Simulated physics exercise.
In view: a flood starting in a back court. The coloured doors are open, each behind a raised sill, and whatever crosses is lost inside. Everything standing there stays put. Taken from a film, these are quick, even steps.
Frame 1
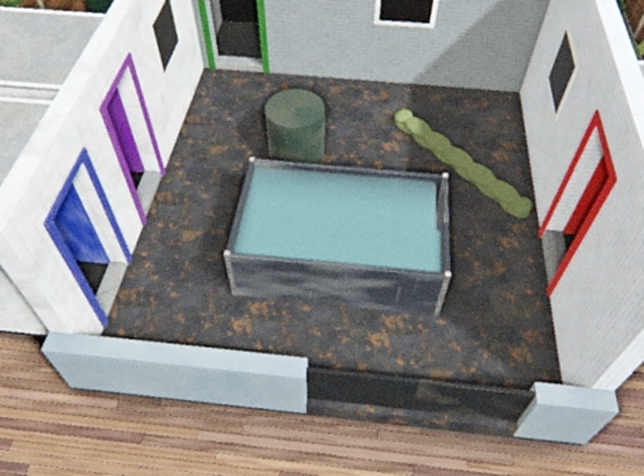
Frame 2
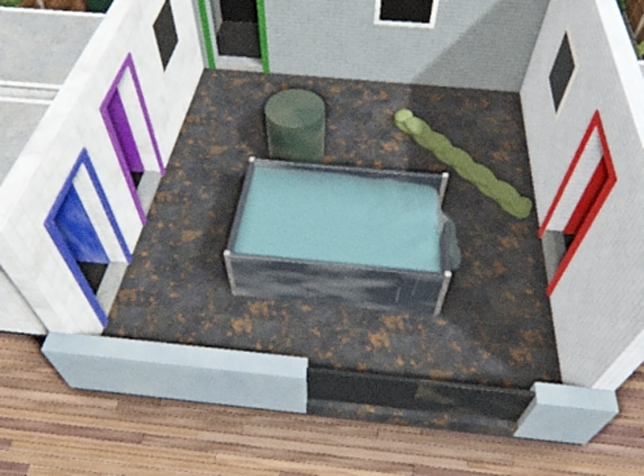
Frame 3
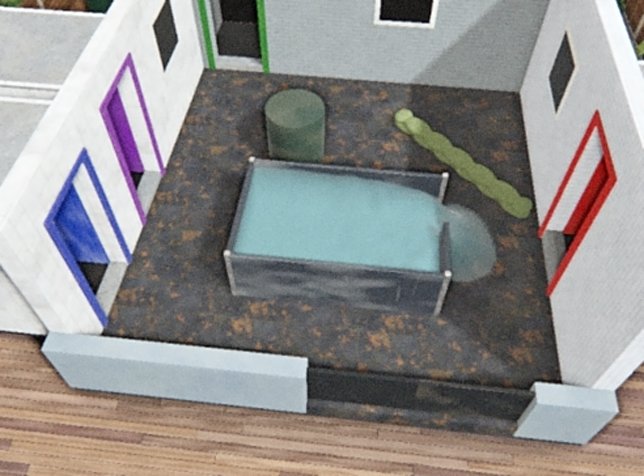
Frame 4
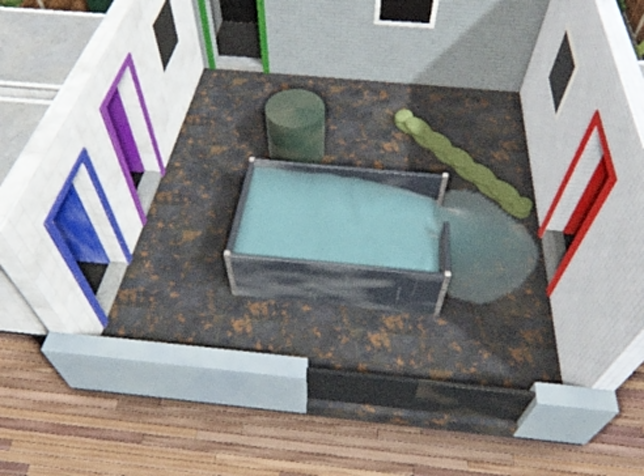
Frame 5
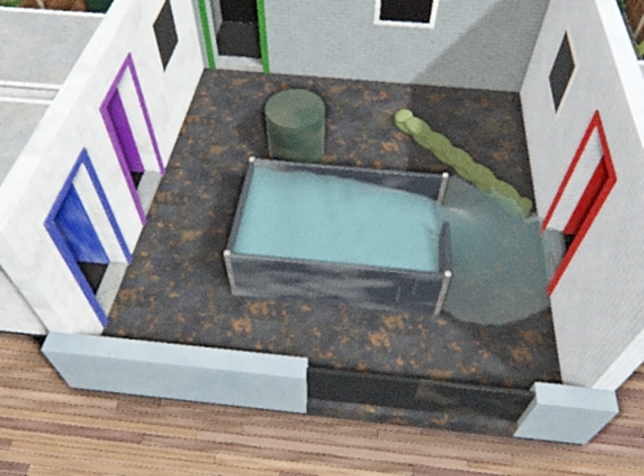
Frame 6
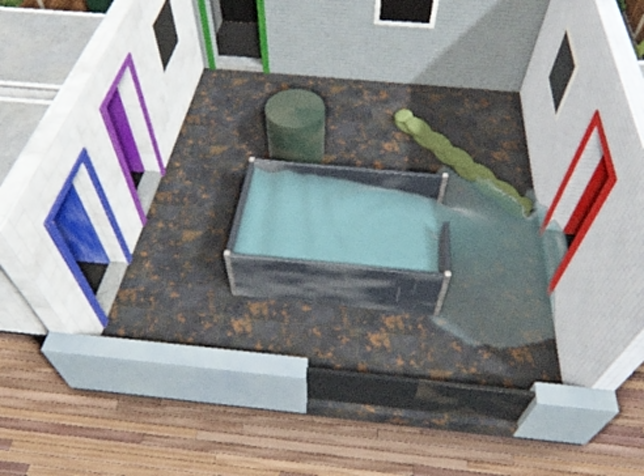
The clip opens on still water filling a rectangular tank in a walled court with coloured doorways. Water bursts through a gap at the tank's right end, then fans across the dark floor, reaching the green hedge-like strip and the red doorway while spreading toward the front.
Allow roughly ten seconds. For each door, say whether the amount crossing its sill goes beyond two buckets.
One by one: Green door: Within the cap. Blue door: Over the cap. Red door: Over the cap. Purple door: Within the cap.
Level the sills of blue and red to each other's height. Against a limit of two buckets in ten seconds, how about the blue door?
I reckon blue doesn't reach the mark.
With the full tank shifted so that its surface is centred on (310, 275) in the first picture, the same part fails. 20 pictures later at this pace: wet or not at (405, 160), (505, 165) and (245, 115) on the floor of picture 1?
As listed: Reached, reached, untouched.
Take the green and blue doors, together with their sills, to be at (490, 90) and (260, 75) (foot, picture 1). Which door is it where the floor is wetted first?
It's the red one.
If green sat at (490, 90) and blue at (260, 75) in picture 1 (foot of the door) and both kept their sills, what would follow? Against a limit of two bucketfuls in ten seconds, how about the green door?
Green door passes that mark.
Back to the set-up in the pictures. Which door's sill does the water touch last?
The purple door.
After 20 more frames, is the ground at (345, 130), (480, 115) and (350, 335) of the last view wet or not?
As listed, the points end up soaked, soaked and soaked.
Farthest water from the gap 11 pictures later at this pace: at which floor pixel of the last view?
Near (516, 95).
A moment on, water covers 20 % of the floor; the green door not reached, the blue door not reached, the red door far over two buckets in, the purple door not reached.
Next, water covers 35 % of the floor; the green door not reached, the blue door not reached, the red door far over two buckets in, the purple door not reached.
Then, water covers 60 % of the floor; the green door not reached, the blue door not reached, the red door far over two buckets in, the purple door not reached.
Later, water covers 85 % of the floor; the green door wet at the sill, nothing in, the blue door over two buckets in, the red door far over two buckets in, the purple door wet at the sill, nothing in.
In the end, water covers 95 % of the floor; the green door wet at the sill, nothing in, the blue door far over two buckets in, the red door far over two buckets in, the purple door under two buckets in.
